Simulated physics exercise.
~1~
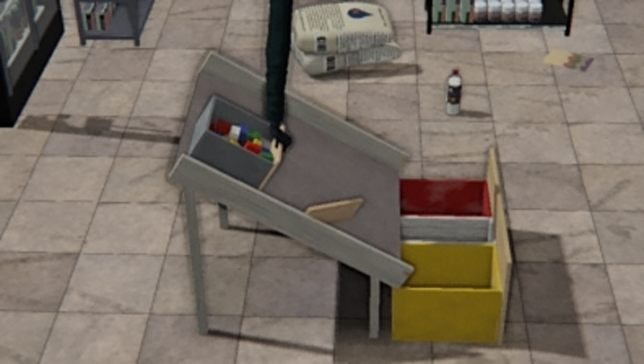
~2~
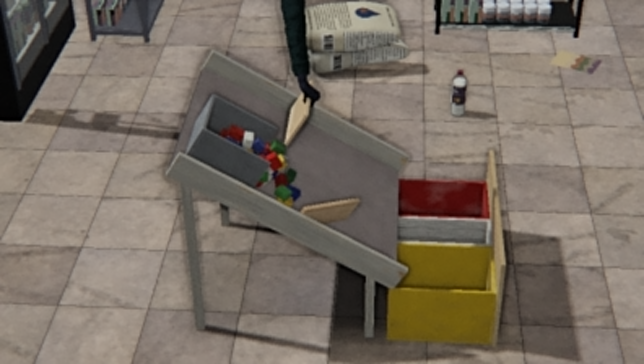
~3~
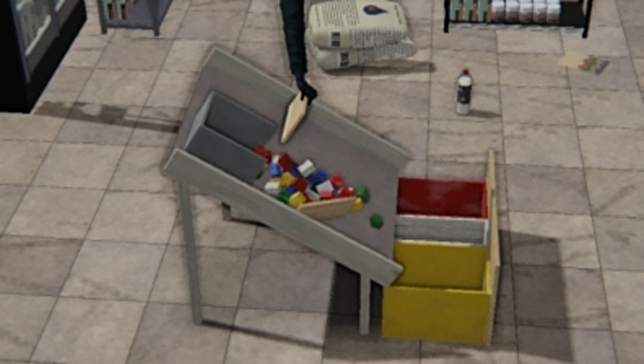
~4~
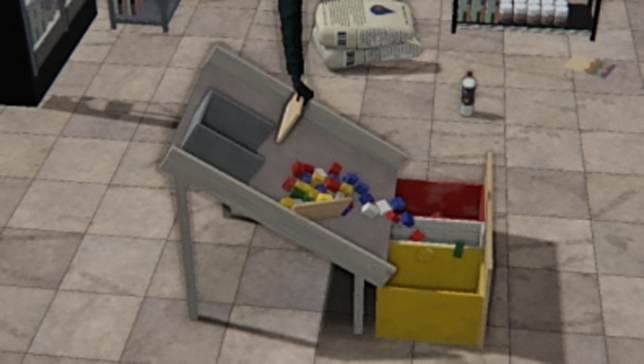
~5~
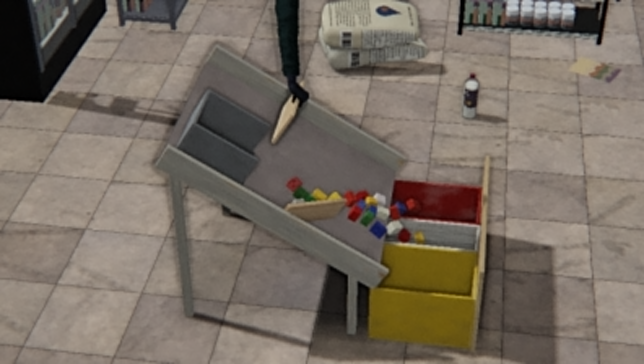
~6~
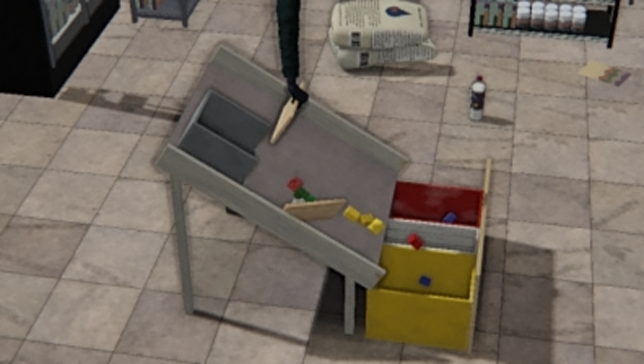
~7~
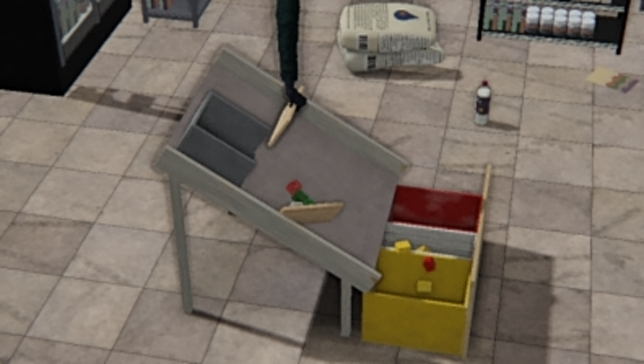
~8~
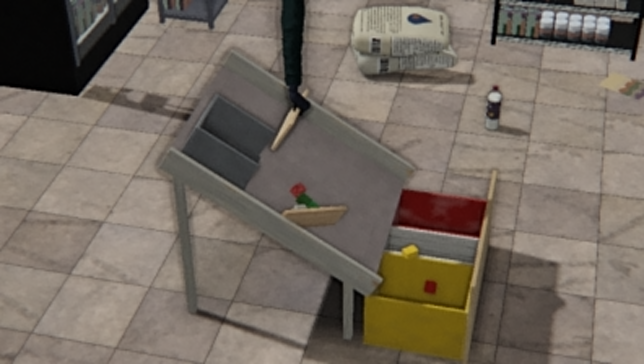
Colourful toy bricks spill from a grey pen as a dark arm lifts its gate, tumbling down a sloping table past an angled board and dropping into red, white and yellow tubs, mostly the white one, while a few stay caught behind the board.
